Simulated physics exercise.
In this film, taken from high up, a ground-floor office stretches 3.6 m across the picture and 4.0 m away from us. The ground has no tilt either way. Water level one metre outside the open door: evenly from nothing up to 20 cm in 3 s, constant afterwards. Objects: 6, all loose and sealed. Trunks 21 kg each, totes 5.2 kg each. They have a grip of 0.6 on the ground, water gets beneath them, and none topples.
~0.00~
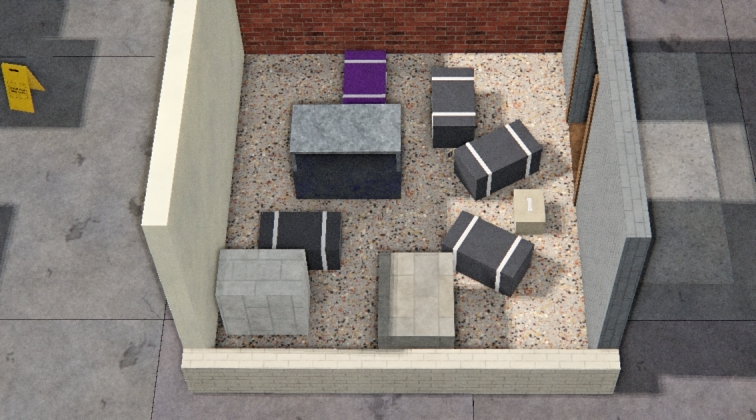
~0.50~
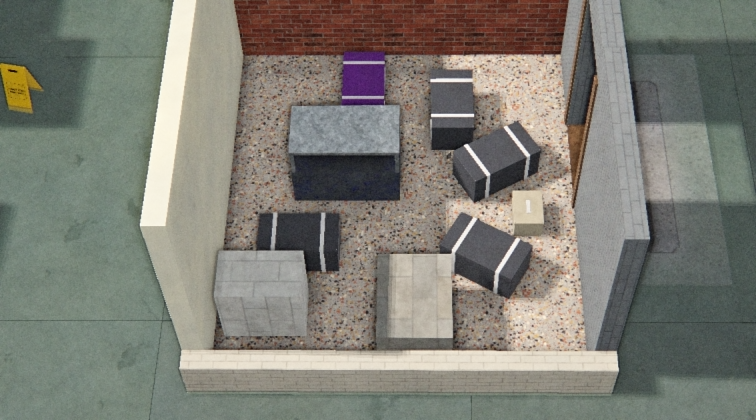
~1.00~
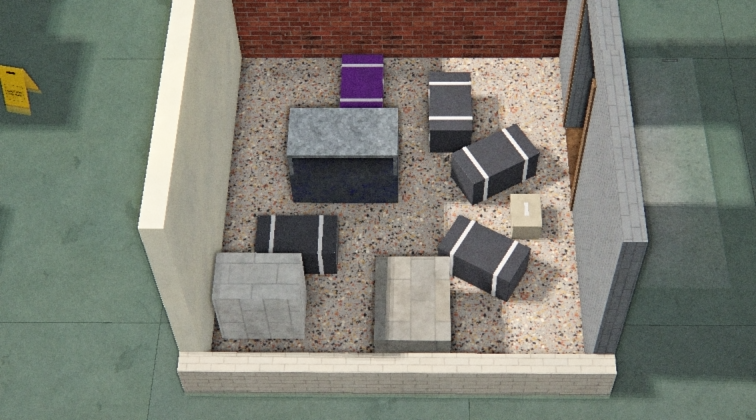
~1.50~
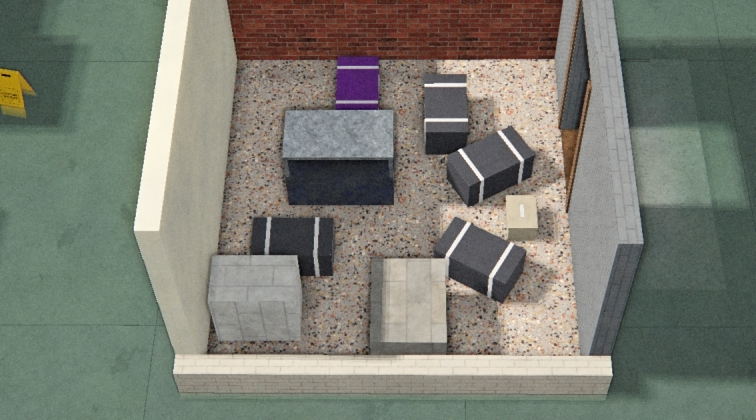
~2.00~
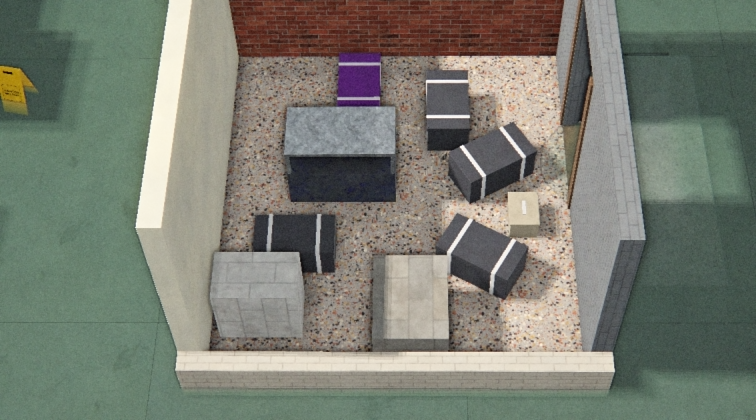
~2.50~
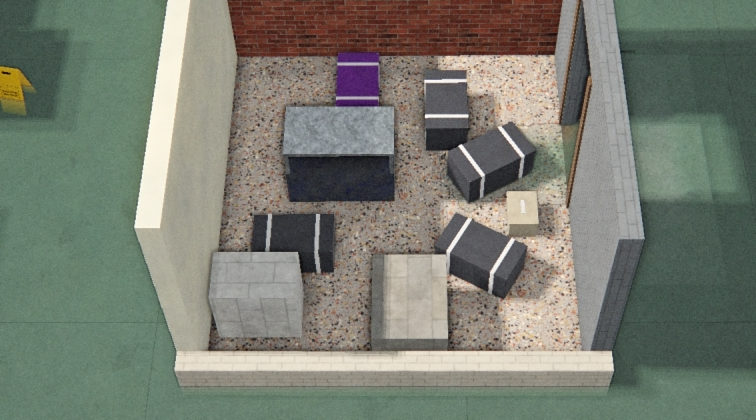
A small roofless room with cream and grey walls and a red brick back wall is seen from high above. On its speckled floor sit a purple trunk at the back, dark trunks with white bands, a grey-topped desk, pale blocks in front and a small beige box at right. Greenish water covers the ground outside, then a little spreads in through the right-hand doorway; the trunks stay still while the view shifts very slightly.
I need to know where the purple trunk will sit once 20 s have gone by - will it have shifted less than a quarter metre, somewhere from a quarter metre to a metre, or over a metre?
My money says it heads well off.
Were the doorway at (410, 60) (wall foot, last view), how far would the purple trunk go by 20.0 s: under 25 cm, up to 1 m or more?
In that case the purple trunk shifts a modest distance.
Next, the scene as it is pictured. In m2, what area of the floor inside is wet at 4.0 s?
Roughly 4.0 m2 of it is wet.
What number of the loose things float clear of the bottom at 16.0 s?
The number is 6.
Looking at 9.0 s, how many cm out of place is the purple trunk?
Shift by then: About 120 cm.
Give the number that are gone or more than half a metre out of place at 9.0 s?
By that point, 4.
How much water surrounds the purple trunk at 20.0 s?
Depth approx. 18 cm.
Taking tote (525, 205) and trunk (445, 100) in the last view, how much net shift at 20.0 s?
The first is 60 cm from its start, the second 200 cm.
After 4.0 s the purple trunk is near (358, 81), 0.0 m from its start, aground; 0 afloat.
After 9.0 s the purple trunk is near (247, 95), 1.2 m from its start, afloat; 4 afloat.
After 16.0 s the purple trunk is near (262, 189), 1.8 m from its start, afloat; 6 afloat.
After 20.0 s the purple trunk is near (273, 223), 2.1 m from its start, afloat; 6 afloat.
